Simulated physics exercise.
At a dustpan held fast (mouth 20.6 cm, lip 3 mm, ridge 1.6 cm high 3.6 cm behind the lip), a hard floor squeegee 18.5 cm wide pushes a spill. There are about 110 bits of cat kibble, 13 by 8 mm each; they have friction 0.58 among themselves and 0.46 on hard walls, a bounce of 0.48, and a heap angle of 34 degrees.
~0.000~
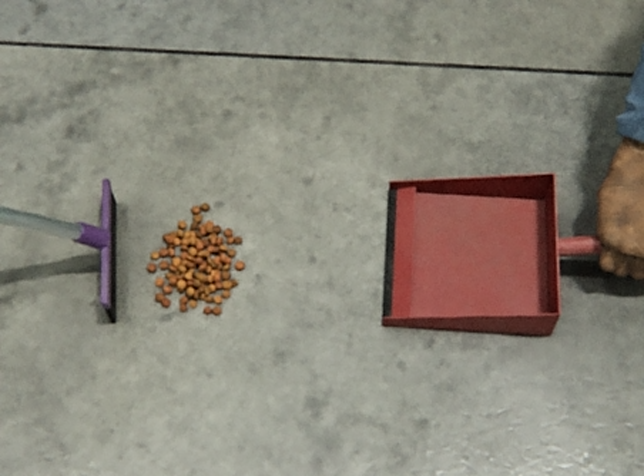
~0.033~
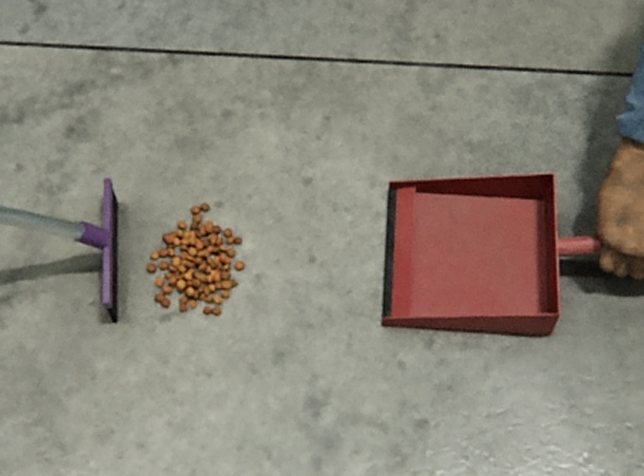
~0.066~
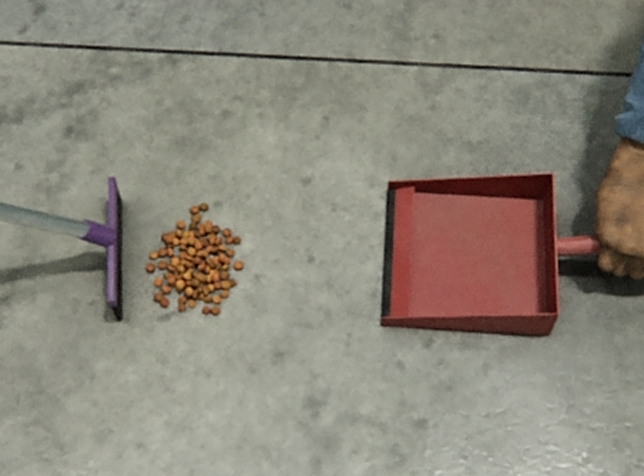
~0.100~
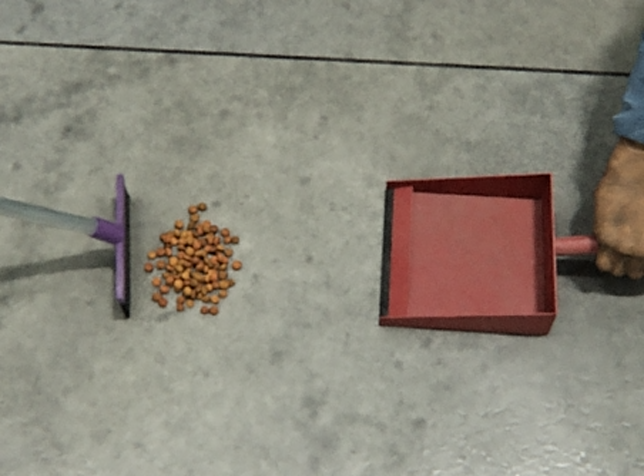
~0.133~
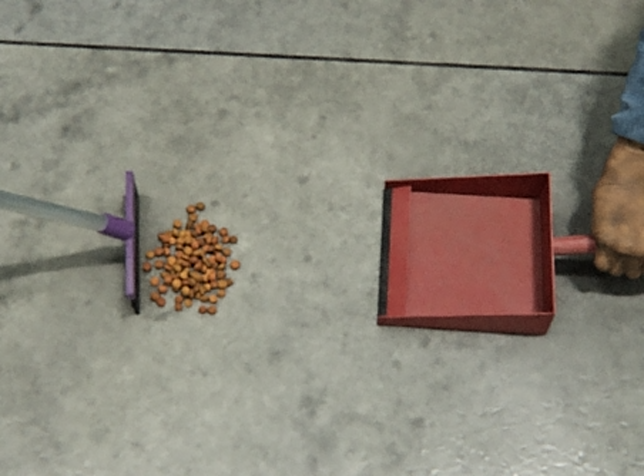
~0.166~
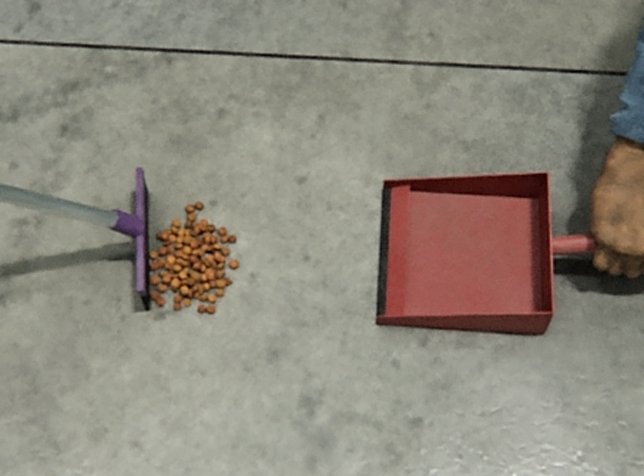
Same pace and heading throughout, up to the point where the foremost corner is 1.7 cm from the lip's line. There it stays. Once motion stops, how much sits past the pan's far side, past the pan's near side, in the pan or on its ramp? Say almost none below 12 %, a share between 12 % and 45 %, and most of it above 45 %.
One by one: Past the pan's far side: A middle share; past the pan's near side: Not many; in the pan or on its ramp: A middle share.
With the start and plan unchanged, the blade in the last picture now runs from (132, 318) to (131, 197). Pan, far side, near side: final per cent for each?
Pan 0 % / far 0 % / near 30 %.
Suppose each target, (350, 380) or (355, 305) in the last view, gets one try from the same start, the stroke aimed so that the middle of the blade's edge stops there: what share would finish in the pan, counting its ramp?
The two tries give about 0 and 10 percent.
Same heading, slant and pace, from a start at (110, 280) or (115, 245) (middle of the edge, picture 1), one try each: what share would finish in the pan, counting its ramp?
About 20 and 10 per cent.
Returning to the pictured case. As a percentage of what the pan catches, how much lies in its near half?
Around 0 percent.
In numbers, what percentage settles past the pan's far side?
Something like 20 percent.
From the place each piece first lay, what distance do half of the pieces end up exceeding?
I'd put it near 26 cm.
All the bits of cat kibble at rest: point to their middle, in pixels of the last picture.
In the last view, approximately (373, 219).
Then, at 0.48 s, middle of the blade 18 cm from the lip; 0 % over the lip, far side 0 %, near side 0 %.
After 0.69 s, middle of the blade 9 cm from the lip; 0 % over the lip, far side 10 %, near side 5 %.
After 1.02 s, middle of the blade 3 cm from the lip; 15 % over the lip, far side 20 %, near side 5 %.
In the end, at 1.4 s, far side 20 %, near side 5 %, pan 15 %, in front of the lip or behind the blade 60 %.
